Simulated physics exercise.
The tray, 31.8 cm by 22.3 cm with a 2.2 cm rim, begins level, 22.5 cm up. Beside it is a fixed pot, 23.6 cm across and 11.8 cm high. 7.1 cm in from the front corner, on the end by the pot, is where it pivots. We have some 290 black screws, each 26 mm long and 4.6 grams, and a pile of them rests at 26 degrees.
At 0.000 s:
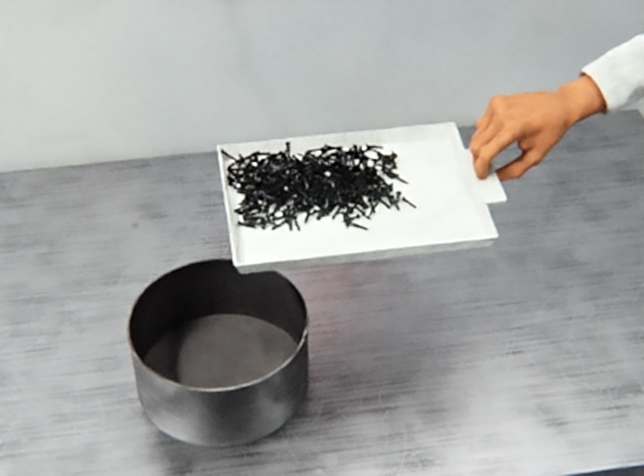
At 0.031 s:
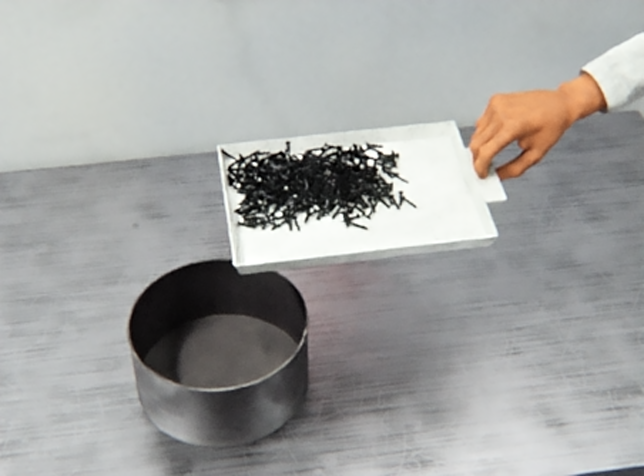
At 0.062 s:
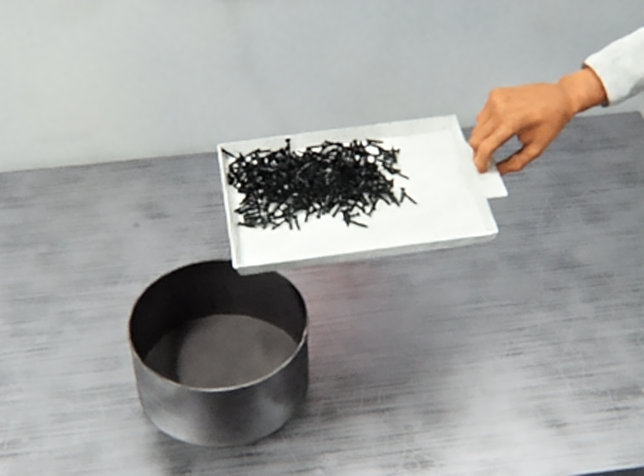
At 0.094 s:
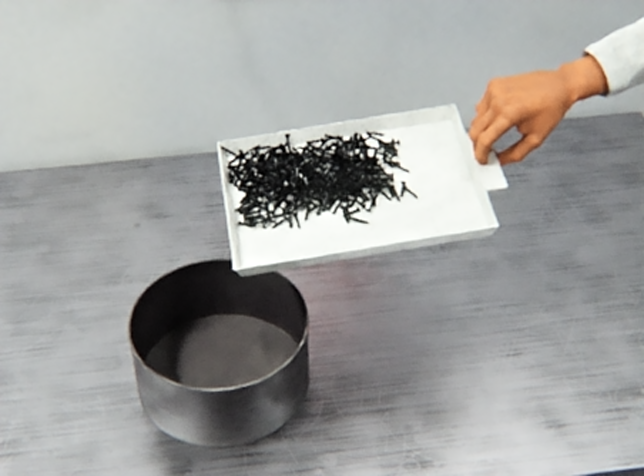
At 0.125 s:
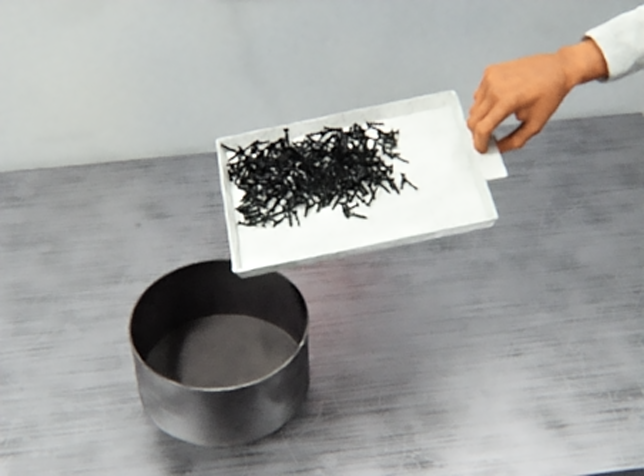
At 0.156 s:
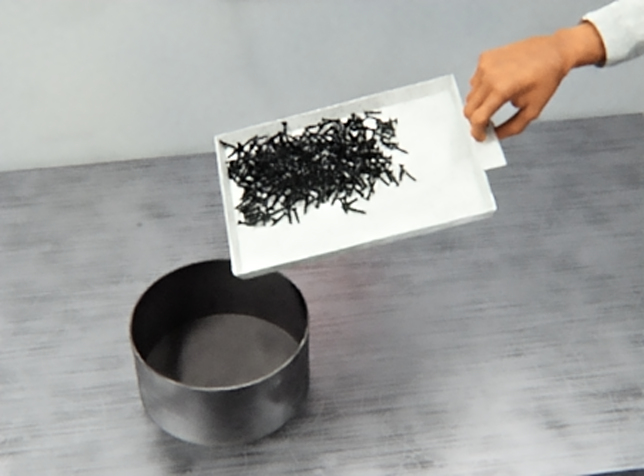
At the start, a hand at the right holds a white tray of small black screws nearly level, its left end just above an empty dark round pot on a gray surface. The hand then raises the right end slightly, tilting the tray gently down toward the left, while the screws stay bunched on it.
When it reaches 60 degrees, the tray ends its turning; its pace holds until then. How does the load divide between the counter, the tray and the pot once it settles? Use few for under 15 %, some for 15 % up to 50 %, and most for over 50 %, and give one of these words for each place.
Counter: Few, left on the tray: Some, pot: Most.
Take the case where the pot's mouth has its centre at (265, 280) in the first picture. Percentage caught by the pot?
The share would be some 25 per cent.
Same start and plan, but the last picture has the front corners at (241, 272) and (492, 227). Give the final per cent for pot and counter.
Split: Pot = 60, counter = 15.
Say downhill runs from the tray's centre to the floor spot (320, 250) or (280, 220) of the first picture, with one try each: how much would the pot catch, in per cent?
Some 65 and 45 per cent.
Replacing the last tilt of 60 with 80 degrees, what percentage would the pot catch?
That would give about 100 per cent.
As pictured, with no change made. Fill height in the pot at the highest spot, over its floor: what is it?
Height: Approx. 3.5 cm.
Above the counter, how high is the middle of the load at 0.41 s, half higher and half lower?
Median height: Approx. 30 cm.
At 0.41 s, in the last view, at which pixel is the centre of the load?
Look near (262, 171) in the last picture.
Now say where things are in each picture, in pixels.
Tray tilt 0 degrees, front corners at (240, 261) and (491, 233); middle of the pieces at (308, 181); pot at (218, 320), in the first picture.
Tray tilt 1 degrees, front corners at (240, 261) and (491, 232); middle of the pieces at (308, 181), in the second picture.
Tray tilt 3 degrees, front corners at (240, 262) and (492, 229); middle of the pieces at (308, 179), in the third picture.
Tray tilt 6 degrees, front corners at (239, 264) and (492, 223), lowest corner left front; middle of the pieces at (308, 175), in the fourth picture.
Tray tilt 10 degrees, front corners at (239, 267) and (491, 214), lowest corner left front; middle of the pieces at (307, 171), in the fifth picture.
Tray tilt 15 degrees, front corners at (239, 269) and (489, 206), lowest corner left front; middle of the pieces at (306, 166); pot at (219, 320). Its pace works out near 160 degrees a second, in the sixth picture.
After 0.31 s, tilt 40 degrees; the tray holds 100 %, the pot 0 %.
Then, at 0.41 s, tilt 55 degrees; the tray holds 100 %, the pot 0 %.
After 0.65 s, tilt 60 degrees; the tray holds 50 %, the pot 10 %.
At rest (1.7 s), counter 0 %, tray 25 %, pot 75 %.
